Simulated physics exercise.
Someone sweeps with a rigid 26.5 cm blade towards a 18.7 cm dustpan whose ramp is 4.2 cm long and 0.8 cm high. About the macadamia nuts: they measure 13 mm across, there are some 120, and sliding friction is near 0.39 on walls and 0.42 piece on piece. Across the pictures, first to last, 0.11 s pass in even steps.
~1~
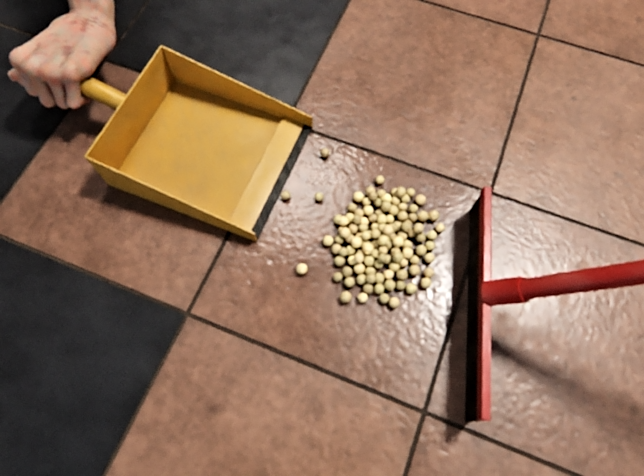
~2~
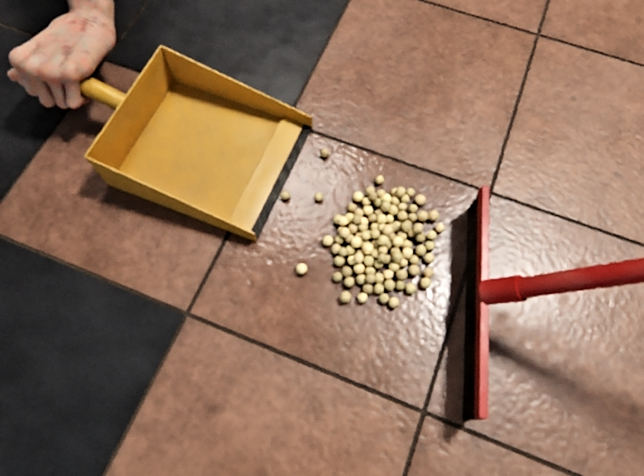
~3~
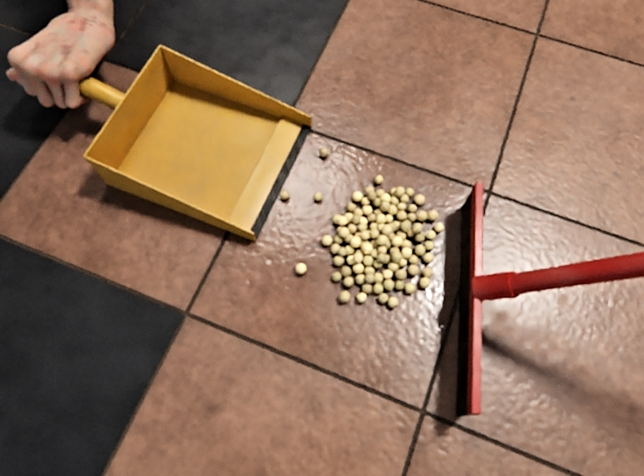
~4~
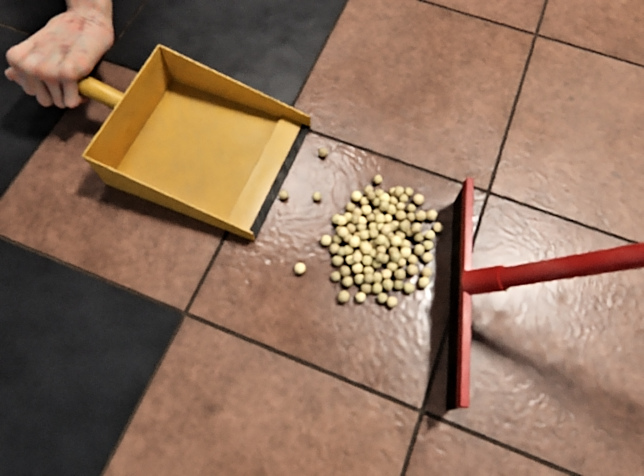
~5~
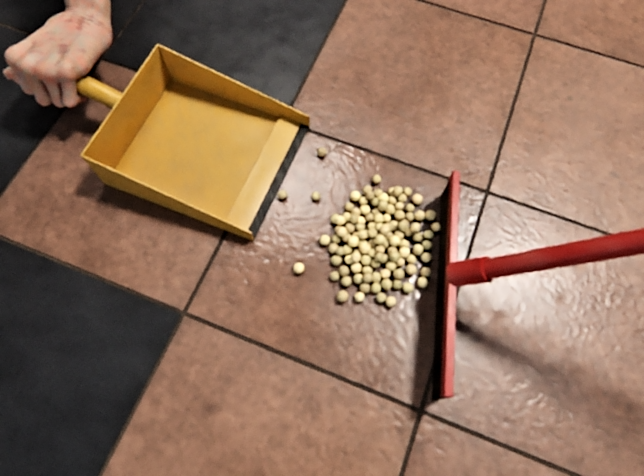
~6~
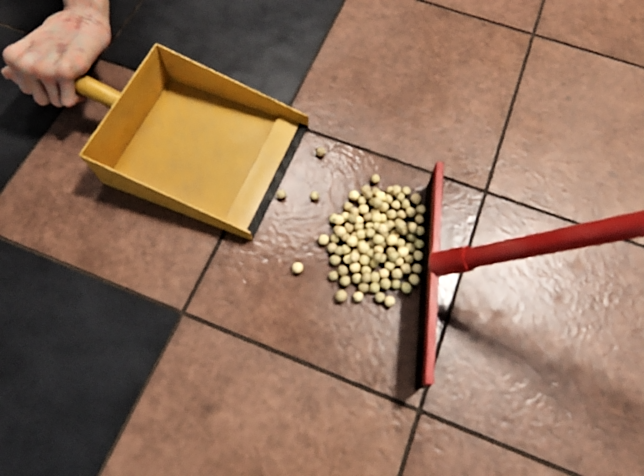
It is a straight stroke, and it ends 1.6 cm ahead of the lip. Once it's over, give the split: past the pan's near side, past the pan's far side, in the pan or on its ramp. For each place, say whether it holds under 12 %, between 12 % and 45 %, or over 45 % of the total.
Near side: Between 12 % and 45 %, far side: Under 12 %, pan: Between 12 % and 45 %.
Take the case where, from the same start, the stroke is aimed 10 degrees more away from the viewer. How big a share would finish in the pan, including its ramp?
That gives near 25 in a hundred.
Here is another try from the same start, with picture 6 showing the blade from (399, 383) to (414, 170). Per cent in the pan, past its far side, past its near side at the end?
Per cent by place - pan 40, far side 5, near side 35.
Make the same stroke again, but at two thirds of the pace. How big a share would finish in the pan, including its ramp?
Share: Close to 30 %.
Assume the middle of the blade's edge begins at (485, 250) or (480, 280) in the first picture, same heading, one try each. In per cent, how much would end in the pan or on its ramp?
The two tries give about 30 % and about 35 %.
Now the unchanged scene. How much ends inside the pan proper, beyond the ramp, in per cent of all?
About 20 per cent.
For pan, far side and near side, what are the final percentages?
Near 30, far 0, pan 35, all in per cent.
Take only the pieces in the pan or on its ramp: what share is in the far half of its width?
Some 50 per cent.
Then, 0.11 s after the last picture, middle of the blade 13 cm from the lip; 0 % over the lip, far side 0 %, near side 20 %.
Then, 0.19 s after the last picture, middle of the blade 6 cm from the lip; 10 % over the lip, far side 0 %, near side 25 %.
Then, 0.40 s after the last picture, middle of the blade 5 cm from the lip; 40 % over the lip, far side 0 %, near side 30 %.
In the end, near side 30 %, far side 0 %, pan 35 %, in front of the lip or behind the blade 35 %.
